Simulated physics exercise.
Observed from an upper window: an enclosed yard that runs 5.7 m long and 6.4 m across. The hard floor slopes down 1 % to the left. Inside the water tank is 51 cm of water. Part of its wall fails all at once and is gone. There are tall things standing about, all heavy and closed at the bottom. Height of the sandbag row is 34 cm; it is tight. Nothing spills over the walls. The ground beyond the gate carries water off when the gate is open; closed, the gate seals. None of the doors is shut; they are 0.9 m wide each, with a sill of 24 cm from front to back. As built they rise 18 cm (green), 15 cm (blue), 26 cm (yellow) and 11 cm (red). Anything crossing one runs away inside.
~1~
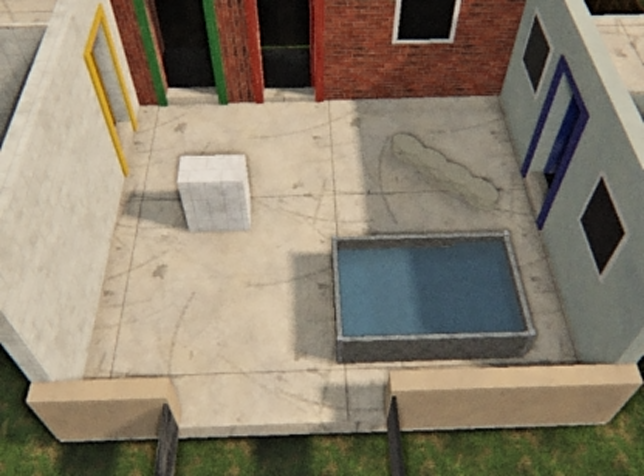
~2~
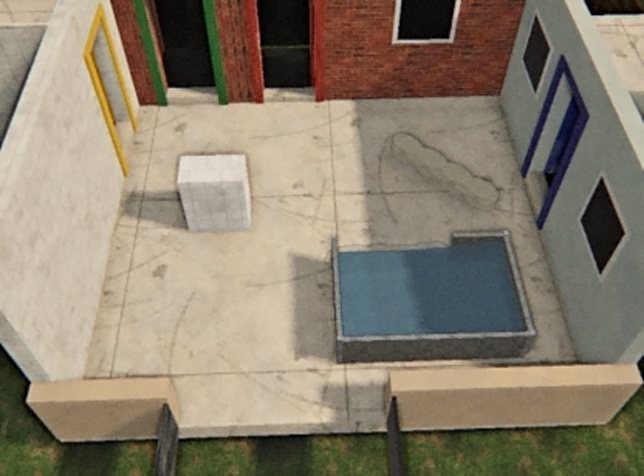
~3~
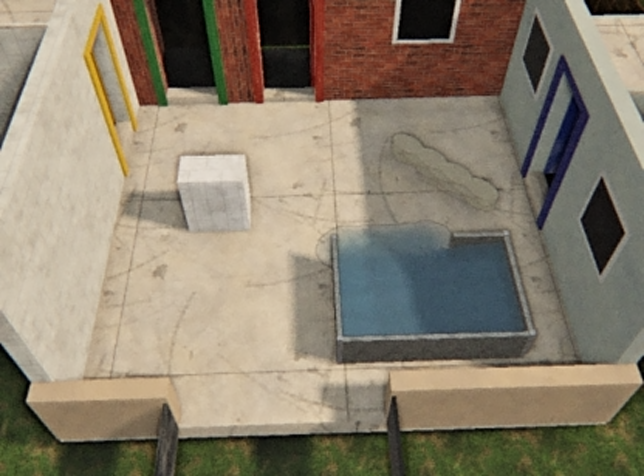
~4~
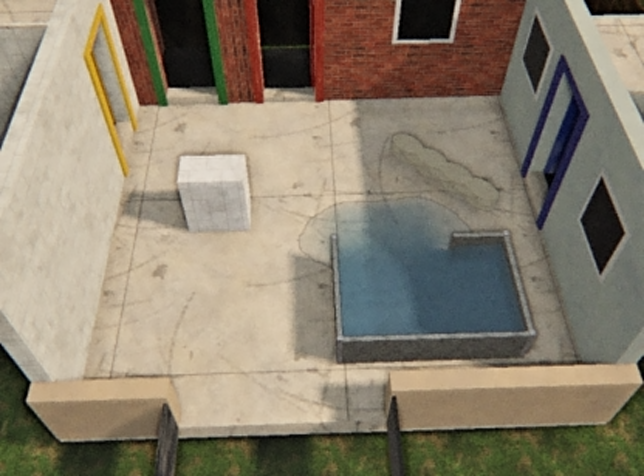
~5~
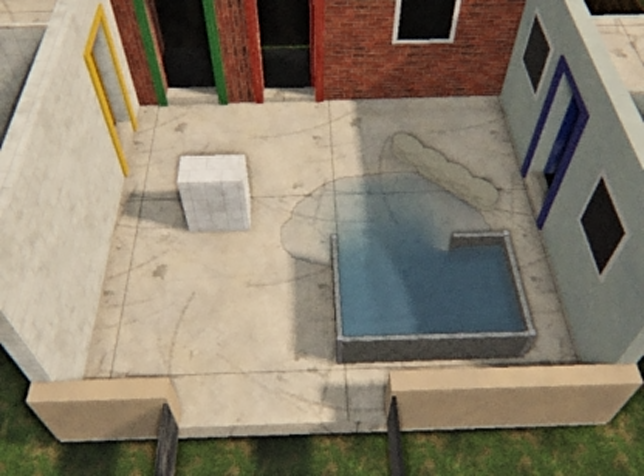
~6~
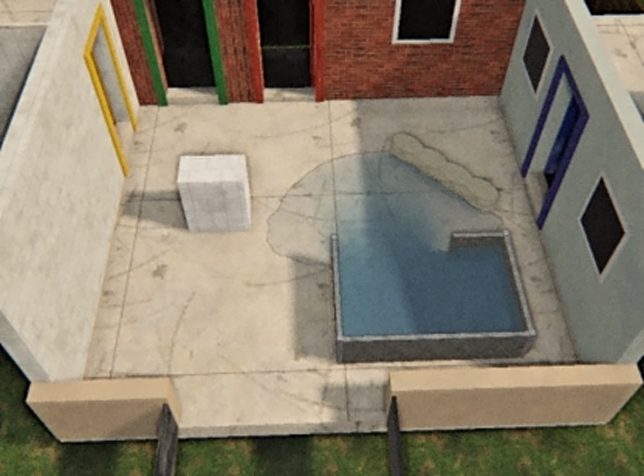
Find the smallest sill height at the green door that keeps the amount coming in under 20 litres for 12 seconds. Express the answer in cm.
The smallest height is roughly 11.5 cm.
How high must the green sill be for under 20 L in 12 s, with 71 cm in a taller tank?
Roughly 17 centimetres.
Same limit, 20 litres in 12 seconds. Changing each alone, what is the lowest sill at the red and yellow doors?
You'd want some 19 cm at red and some 14.5 cm at yellow.
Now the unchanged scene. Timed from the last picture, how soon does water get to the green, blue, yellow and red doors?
Door green: 1.6 seconds; door blue: 0.7 seconds; door yellow: 2.2 seconds; door red: 0.8 seconds.
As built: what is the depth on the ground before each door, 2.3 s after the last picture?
Centimetres: Green = 14, blue = 1, yellow = 6, red = 21.
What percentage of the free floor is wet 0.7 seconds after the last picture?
25 %.
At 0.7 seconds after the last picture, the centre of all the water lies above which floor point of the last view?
It lies near (400, 252) in the last picture.
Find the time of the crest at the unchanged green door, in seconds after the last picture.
Around 4.5 seconds.
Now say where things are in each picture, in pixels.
Still water, 51 cm deep, in the water tank at (427, 287); the green door at (185, 57) is dry, in the first frame.
The front is at a hidden place, 0.3 m from the gap on the far side; 0.3 m2 of floor is wet, 51 cm left at the back, in the second frame.
The front is at (411, 227), 0.7 m from the gap on the far side; 1.0 m2 of floor is wet, 51 cm left at the back, in the third frame.
Water pours out on the far side and has run 1.2 m, to (399, 203); about 8 cm deep outside, 50 cm at the back, in the fourth frame.
The gap is on the far side, the front 1.7 m out at (377, 178); the back of the water tank holds 44 cm, in the fifth frame.
Water pours out on the far side and has run 2.2 m, to (363, 157); about 6 cm deep outside, 43 cm at the back; the green door at (185, 57), 4.8 m from the gap, is still 2.8 m from the nearest water, in the sixth frame.
Then, 0.7 s after the last picture water covers 25 % of the floor, deepest (27 cm) near (418, 176); it has not reached the green door.
Then, 2.3 s after the last picture water covers 45 % of the floor, deepest (37 cm) near (139, 110); 14 cm at the green door, 0 litres in over its 18 cm sill.
Then, 11.3 s after the last picture water covers 95 % of the floor, deepest (10 cm) near (77, 412); 7 cm at the green door, 2 litres in over its 18 cm sill.
At the green door as built, the water peaked near 16 cm, 4.3 s after the last picture.
Run again over the same 12 s with other heights there, 28 litres in over 10.5 cm, 8 litres over 14 cm. The limit of 20 litres is kept from about 11.5 cm up.
